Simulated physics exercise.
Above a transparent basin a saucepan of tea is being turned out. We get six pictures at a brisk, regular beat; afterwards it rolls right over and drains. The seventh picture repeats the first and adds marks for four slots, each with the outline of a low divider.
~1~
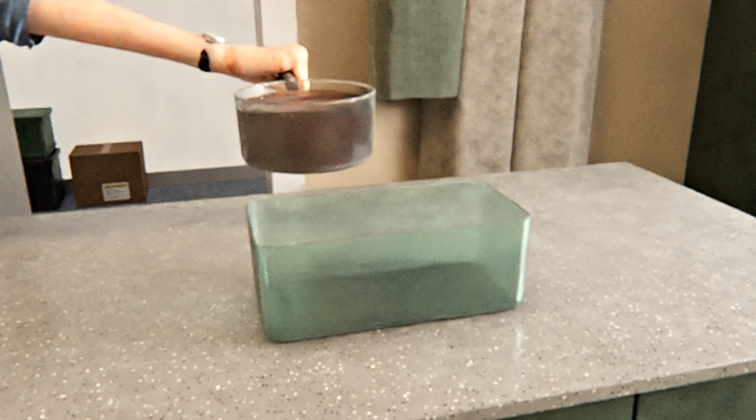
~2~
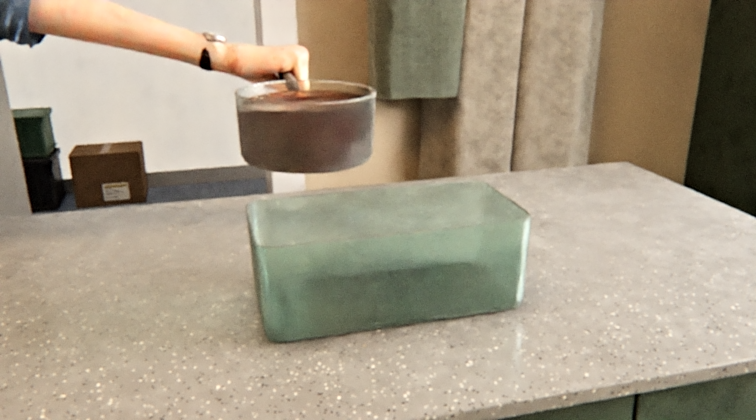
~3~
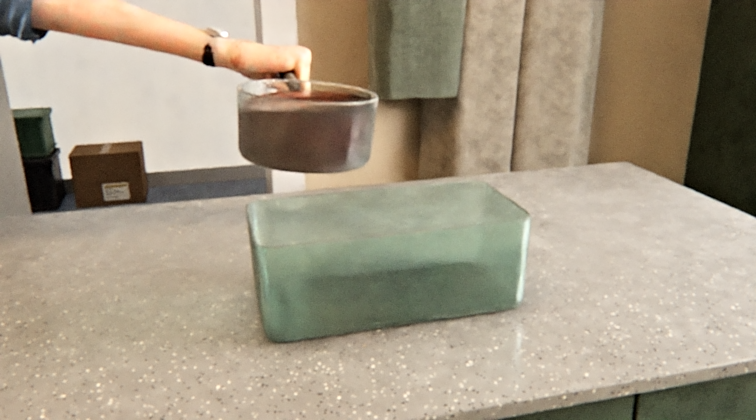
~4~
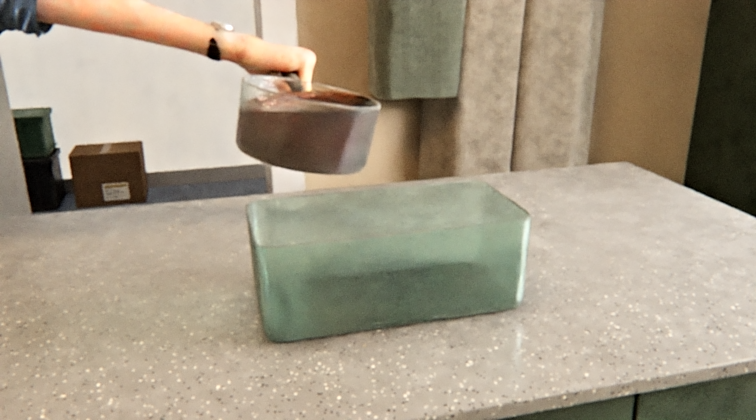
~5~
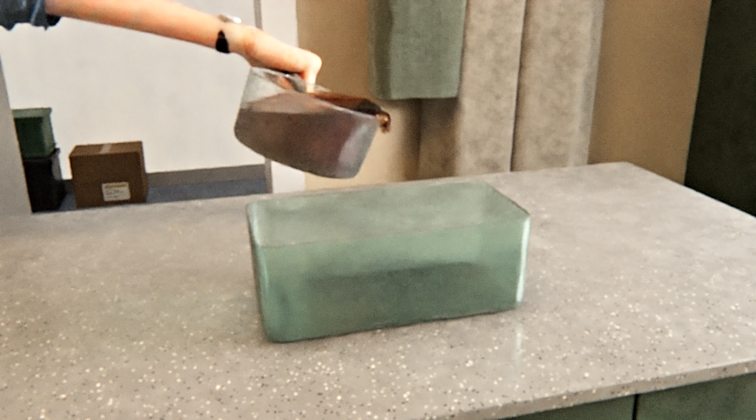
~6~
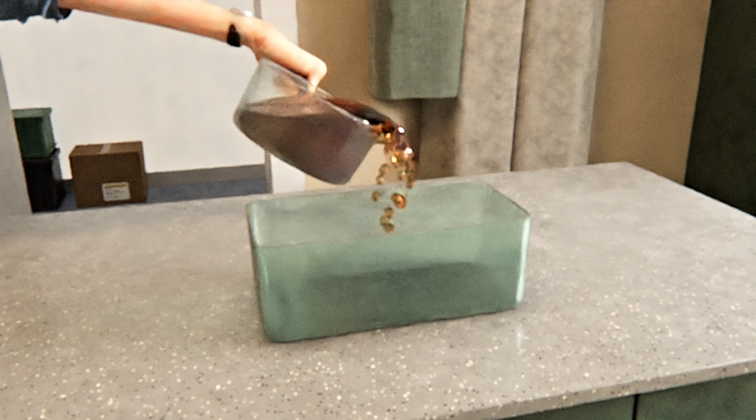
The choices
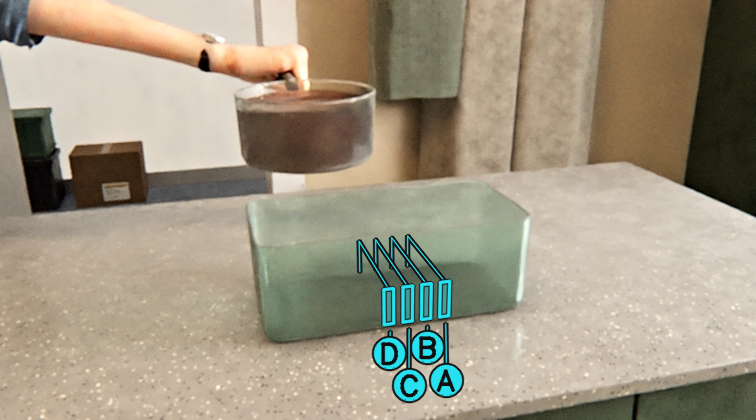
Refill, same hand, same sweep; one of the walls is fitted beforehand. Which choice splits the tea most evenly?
Position A.
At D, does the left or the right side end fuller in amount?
More ends on the right.
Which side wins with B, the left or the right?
The right side.
On the marked copy, A at (445, 323); B at (427, 326); C at (409, 328); D at (390, 331).
With A, about 48 % ends left of the wall and 52 % right of it.
With B, about 33 % ends left of the wall and 67 % right of it.
With C, about 22 % ends left of the wall and 78 % right of it.
With D, about 11 % ends left of the wall and 89 % right of it.
